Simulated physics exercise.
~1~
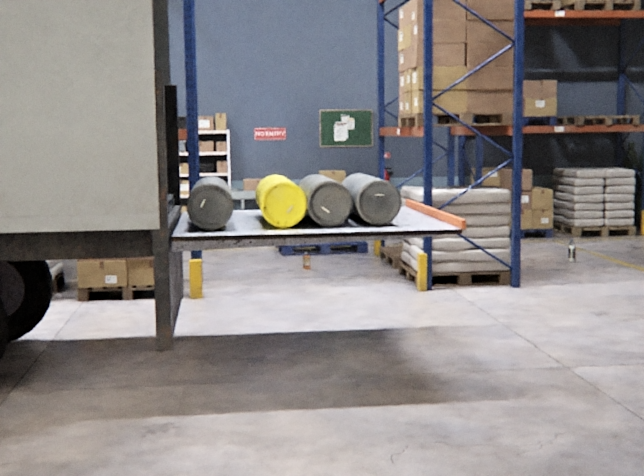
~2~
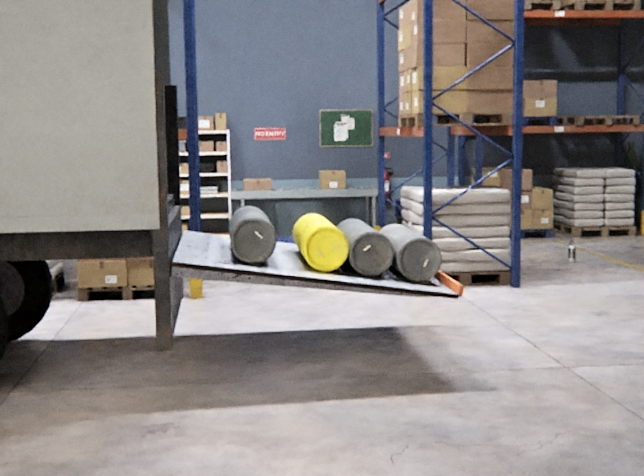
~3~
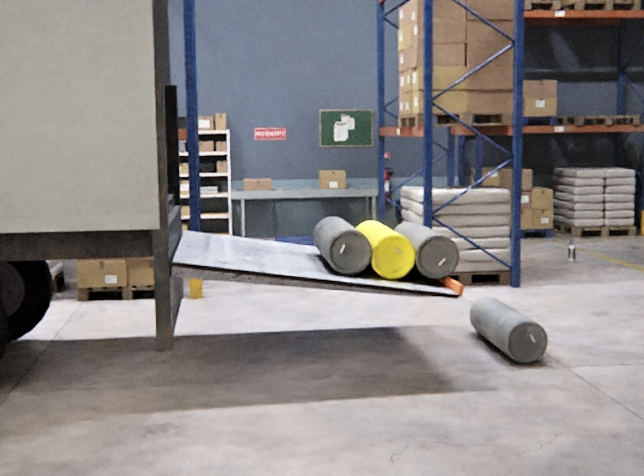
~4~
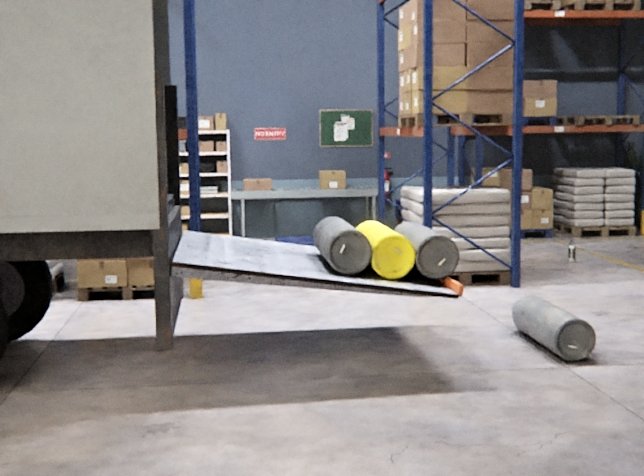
In a warehouse, four cylinders, three grey and one yellow, lie on a truck's tail-lift as it lowers and tips outwards; they roll right, one grey cylinder goes over the edge stop onto the floor, and the yellow one rests on the plate between the other two.
